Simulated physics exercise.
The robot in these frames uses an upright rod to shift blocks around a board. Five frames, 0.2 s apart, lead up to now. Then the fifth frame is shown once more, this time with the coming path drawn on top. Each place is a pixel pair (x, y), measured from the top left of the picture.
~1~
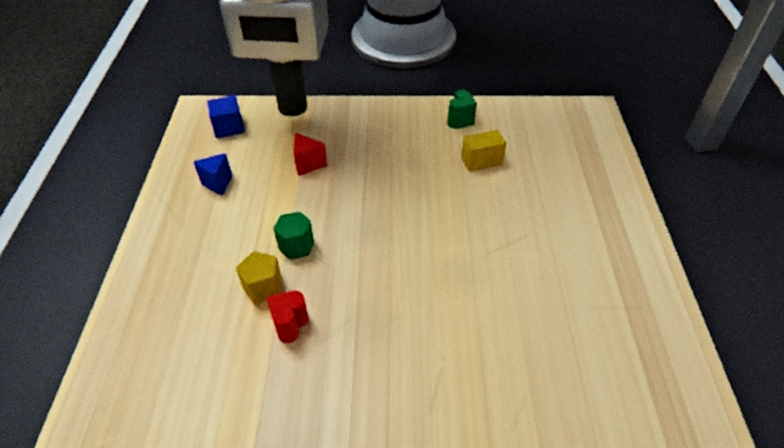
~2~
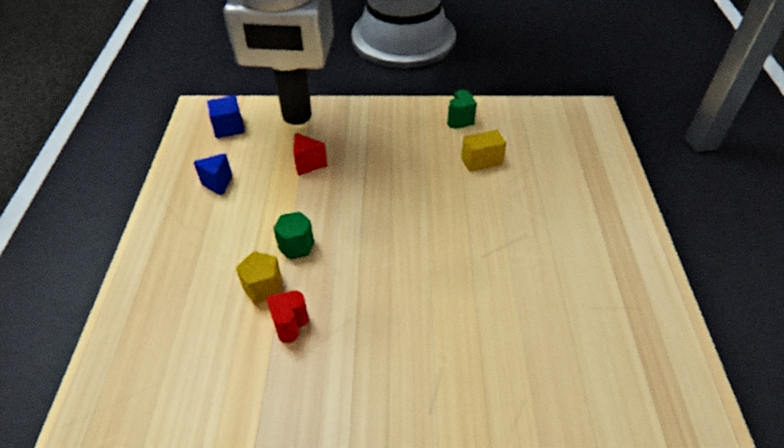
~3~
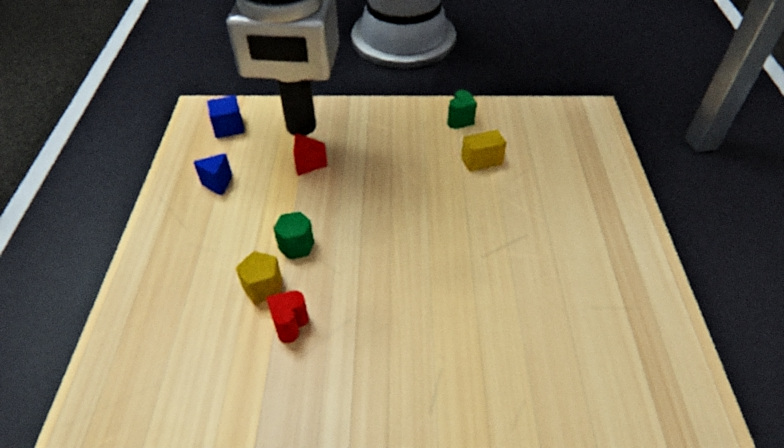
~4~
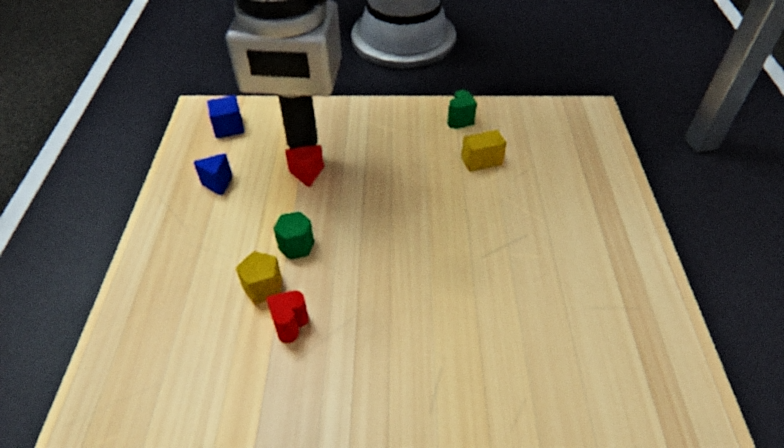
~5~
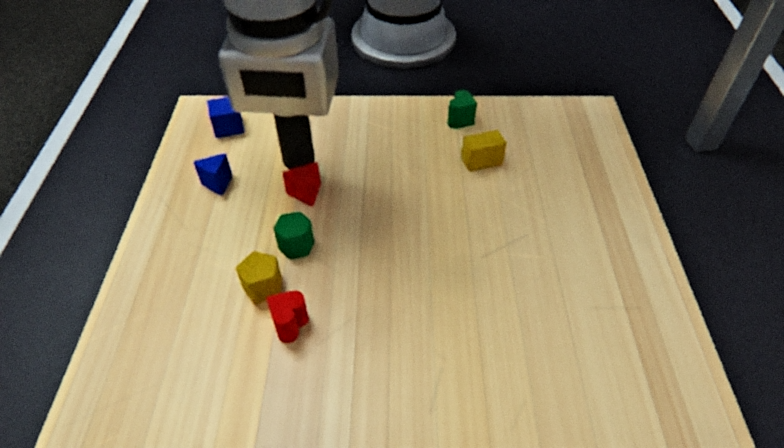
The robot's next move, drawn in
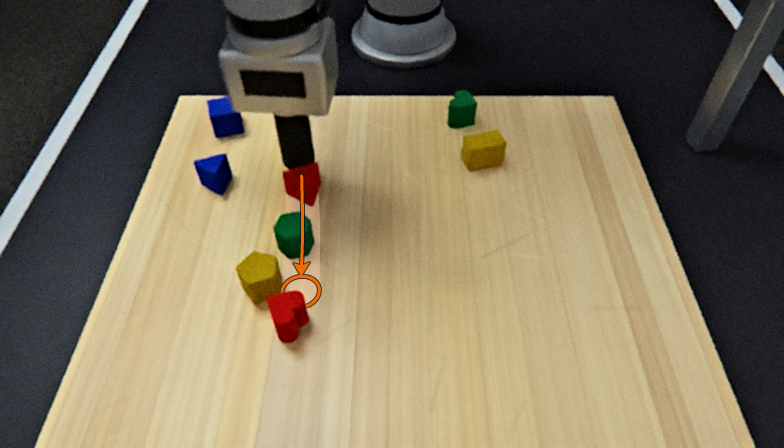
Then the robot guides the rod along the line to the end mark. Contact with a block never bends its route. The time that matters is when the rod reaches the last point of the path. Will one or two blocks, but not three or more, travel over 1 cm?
In short: No.
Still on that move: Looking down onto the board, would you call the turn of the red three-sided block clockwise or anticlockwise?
From overhead, the rotation is counterclockwise.
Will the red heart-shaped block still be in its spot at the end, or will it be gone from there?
It leaves its spot.
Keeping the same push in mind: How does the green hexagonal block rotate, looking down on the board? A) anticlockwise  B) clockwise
I'll go with B - clockwise.
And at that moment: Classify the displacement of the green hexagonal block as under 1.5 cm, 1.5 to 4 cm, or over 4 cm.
More than 4 cm.
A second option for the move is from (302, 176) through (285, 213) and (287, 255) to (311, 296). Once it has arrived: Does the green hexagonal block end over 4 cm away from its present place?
It seems so.
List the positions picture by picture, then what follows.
In the first frame, rod's lower end at (293, 108); yellow pentagonal block at (257, 266); red heart-shaped block at (285, 305); green hexagonal block at (292, 224); red three-sided block at (305, 143).
In the second frame, rod at (297, 116); blocks still.
In the third frame, rod at (301, 127); blocks still.
In the fourth frame, rod at (303, 142); red three-sided block at (304, 153).
In the fifth frame, rod at (299, 160); yellow pentagonal block at (257, 266); red heart-shaped block at (285, 305); green hexagonal block at (292, 224); red three-sided block at (303, 172).
Drawn move, from (302, 176) to (300, 292).
On the path given first. One third of the way, rod at (300, 195); green hexagonal block at (291, 229), turned 15° clockwise; red three-sided block at (307, 208).
Two thirds of the way, rod at (299, 234); yellow pentagonal block at (254, 273), turned 30° clockwise; green hexagonal block at (289, 257), turned 55° clockwise; red three-sided block at (325, 236), turned 45° anticlockwise.
At the end, rod at (297, 277); yellow pentagonal block at (245, 283), turned 65° clockwise; red heart-shaped block at (278, 334), turned 15° clockwise; green hexagonal block at (282, 304), turned 70° clockwise; red three-sided block at (329, 241), turned 70° anticlockwise.
